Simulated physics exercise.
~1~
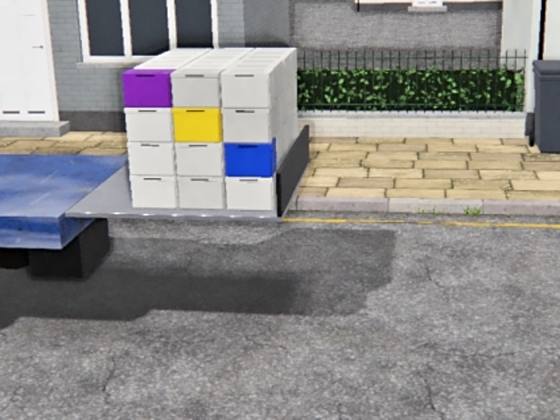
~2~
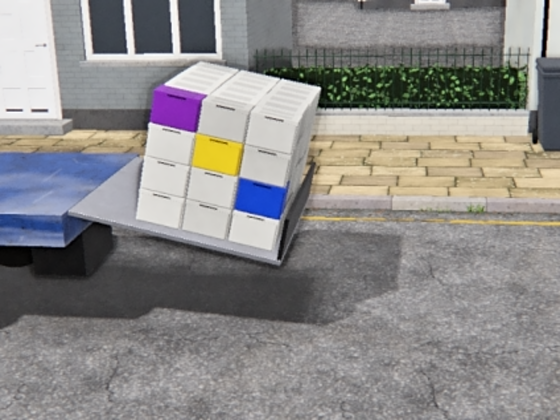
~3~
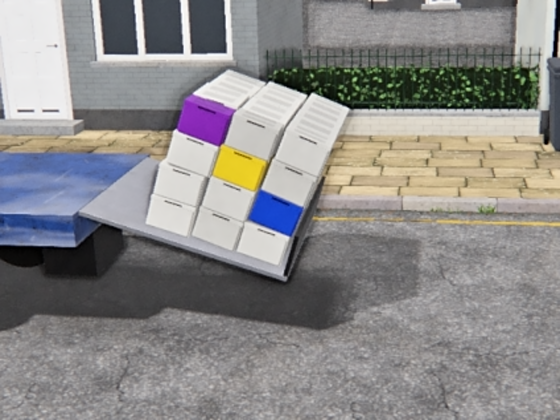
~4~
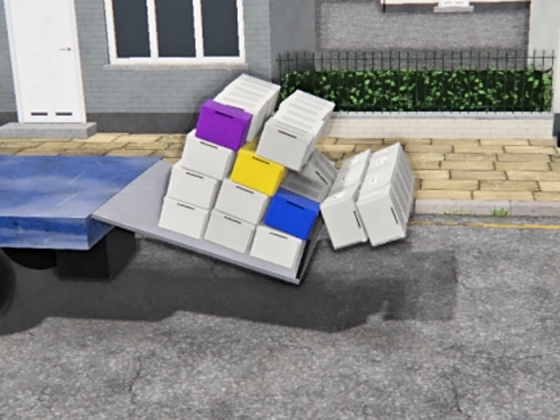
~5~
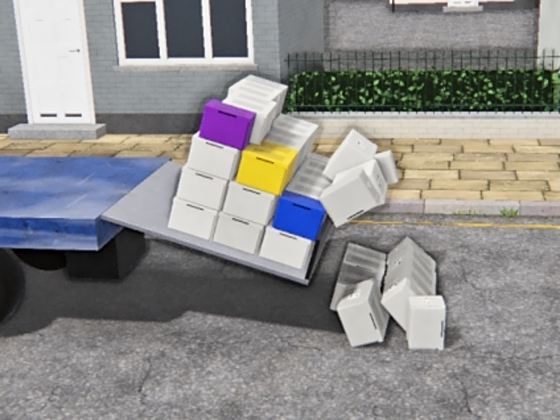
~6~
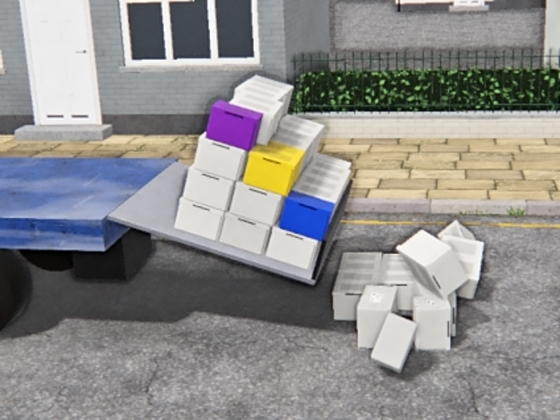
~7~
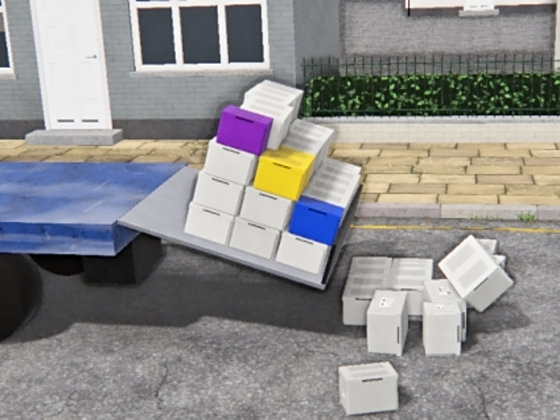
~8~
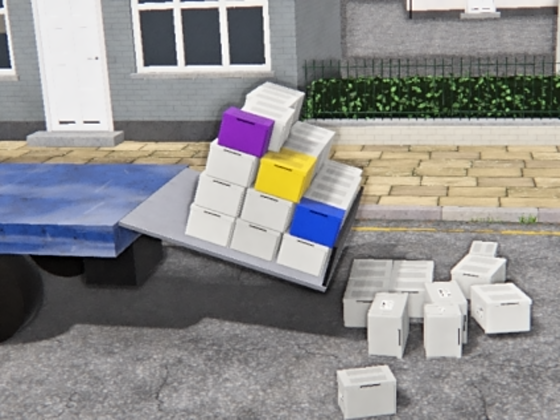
On a street in front of a grey brick house and a low hedge, a block of white lidded boxes, with one purple, one yellow and one blue, stands on a flap behind a blue flatbed. The flap tips down toward the right, and the stacked boxes lean with it. The columns begin to separate, and several white boxes topple off the right side. They tumble onto the road and scatter, one settling nearer the front. The flap stays sloped, with the purple, yellow and blue boxes still aboard among the remaining white ones.
